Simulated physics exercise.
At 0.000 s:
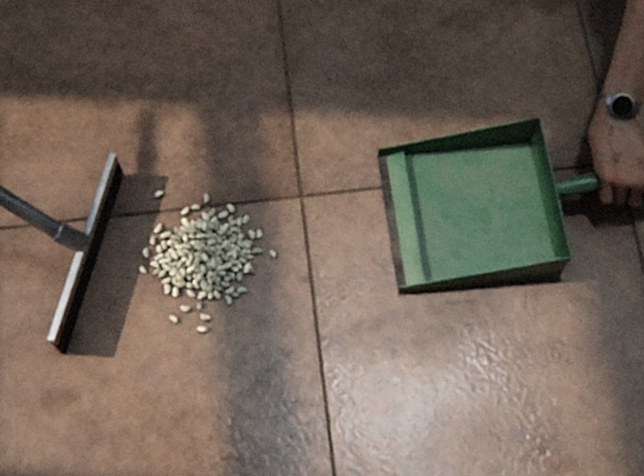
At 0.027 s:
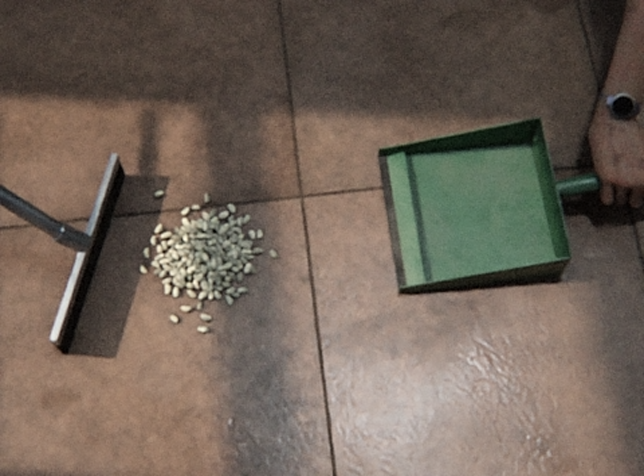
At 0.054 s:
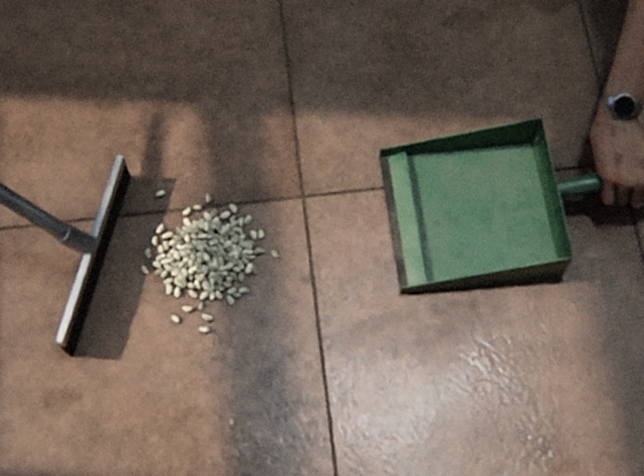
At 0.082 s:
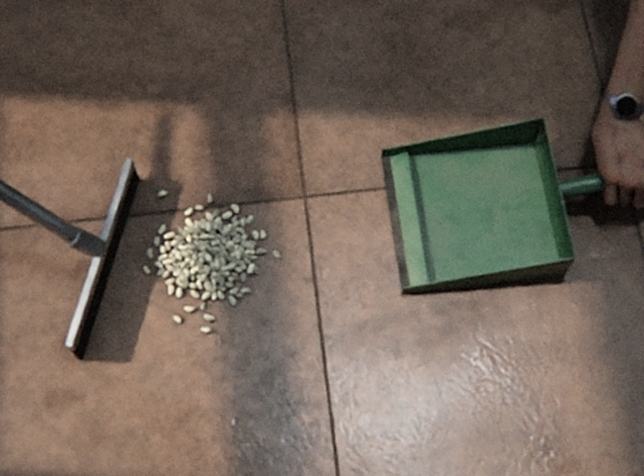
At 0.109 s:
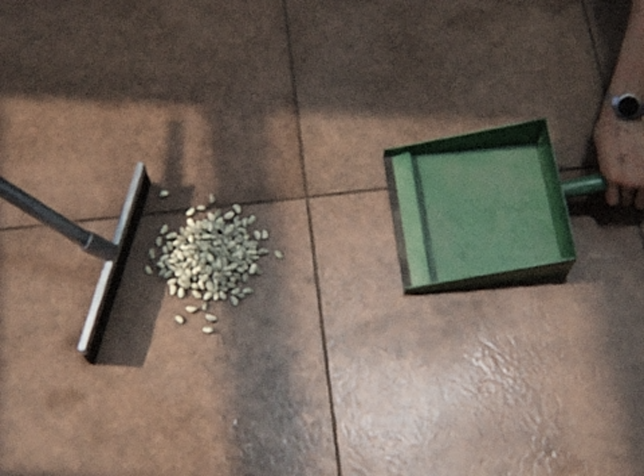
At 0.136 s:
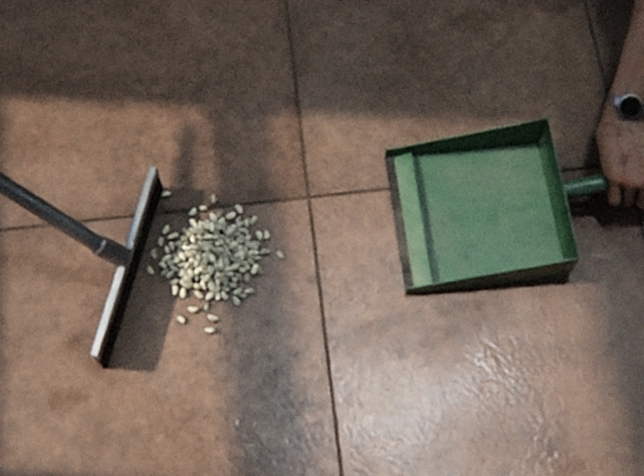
A squeegee-like blade on a long handle slid a short way right across brown floor tiles toward a loose pile of pale pieces, while a hand held a green dustpan still on the right.
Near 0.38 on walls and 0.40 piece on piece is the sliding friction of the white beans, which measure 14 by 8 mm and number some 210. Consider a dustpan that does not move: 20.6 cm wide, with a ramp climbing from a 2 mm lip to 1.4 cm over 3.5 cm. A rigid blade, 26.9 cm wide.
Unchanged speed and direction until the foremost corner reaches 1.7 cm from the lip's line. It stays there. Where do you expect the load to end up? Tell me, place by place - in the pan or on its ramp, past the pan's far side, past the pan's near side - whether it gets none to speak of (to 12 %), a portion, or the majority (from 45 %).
Pan: None to speak of; far side: None to speak of; near side: The majority.
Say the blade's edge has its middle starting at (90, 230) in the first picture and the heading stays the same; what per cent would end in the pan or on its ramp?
5 per cent, roughly.
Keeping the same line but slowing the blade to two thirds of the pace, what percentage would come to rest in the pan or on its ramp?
About 5 per cent.
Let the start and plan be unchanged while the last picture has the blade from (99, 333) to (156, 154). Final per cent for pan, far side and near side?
Split: Pan = 5, far = 0, near = 20.
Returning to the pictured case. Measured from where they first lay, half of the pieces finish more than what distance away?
I'd say near 30 cm.
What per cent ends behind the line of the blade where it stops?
I'd put it near 25 in a hundred.
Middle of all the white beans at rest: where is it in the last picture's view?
Roughly (407, 328).
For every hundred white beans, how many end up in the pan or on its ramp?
5 %.
After 0.43 s, middle of the blade 21 cm from the lip; 0 % over the lip, far side 0 %, near side 20 %.
After 0.62 s, middle of the blade 12 cm from the lip; 0 % over the lip, far side 0 %, near side 50 %.
After 0.93 s, middle of the blade 6 cm from the lip; 5 % over the lip, far side 0 %, near side 65 %.
In the end, at 2.9 s, pan 5 %, far side 0 %, near side 65 %, in front of the lip or behind the blade 30 %.
